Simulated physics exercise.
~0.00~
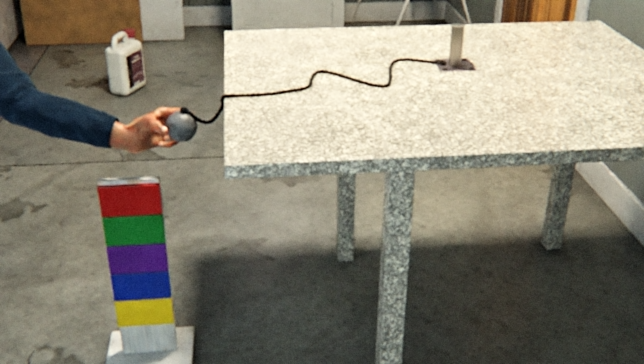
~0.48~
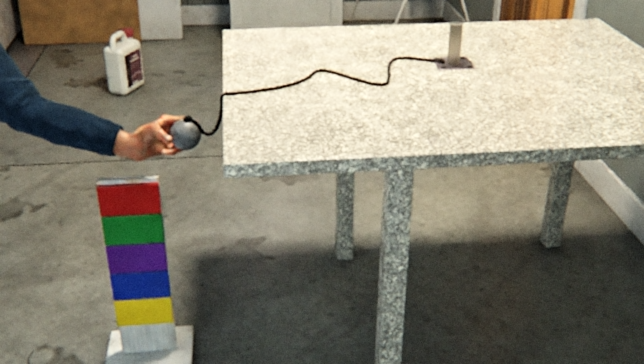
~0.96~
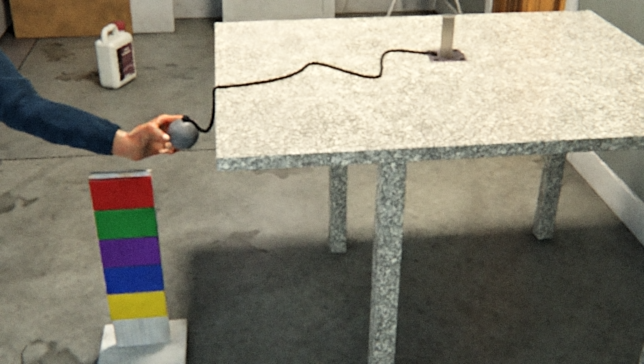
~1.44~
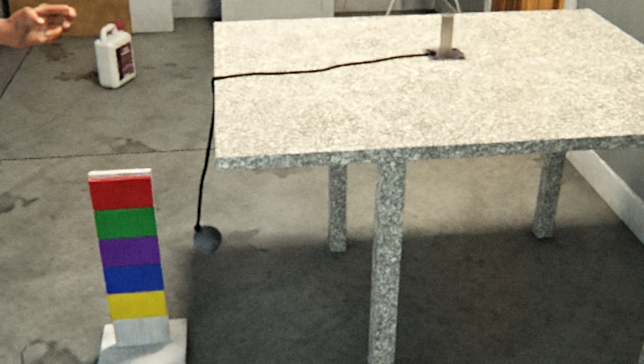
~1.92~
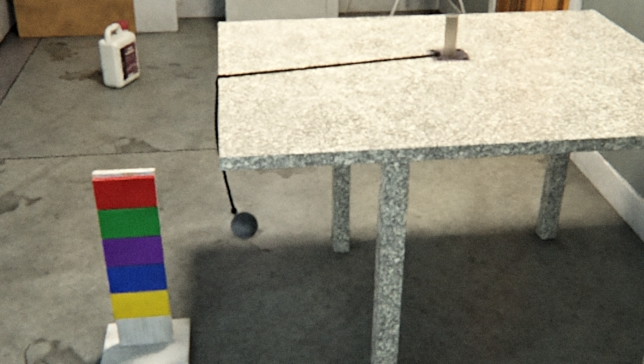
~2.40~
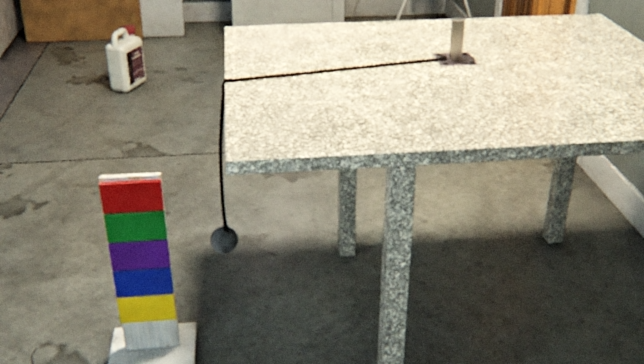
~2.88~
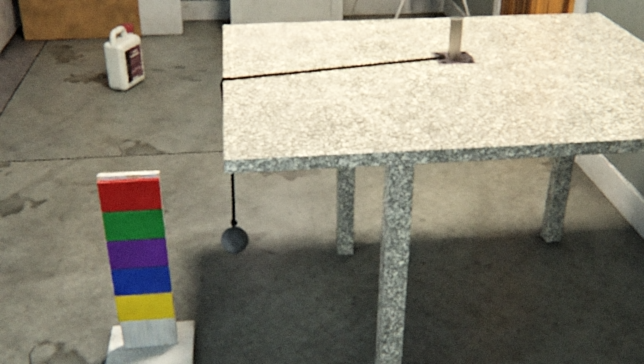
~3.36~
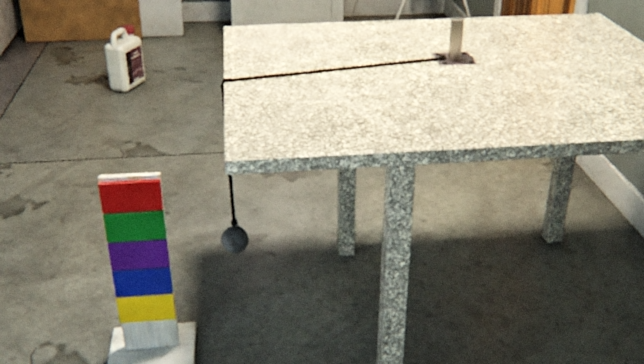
Grey ball on a dark cord dropping from a hand past a table edge, swinging slightly, then hanging level with the purple band.
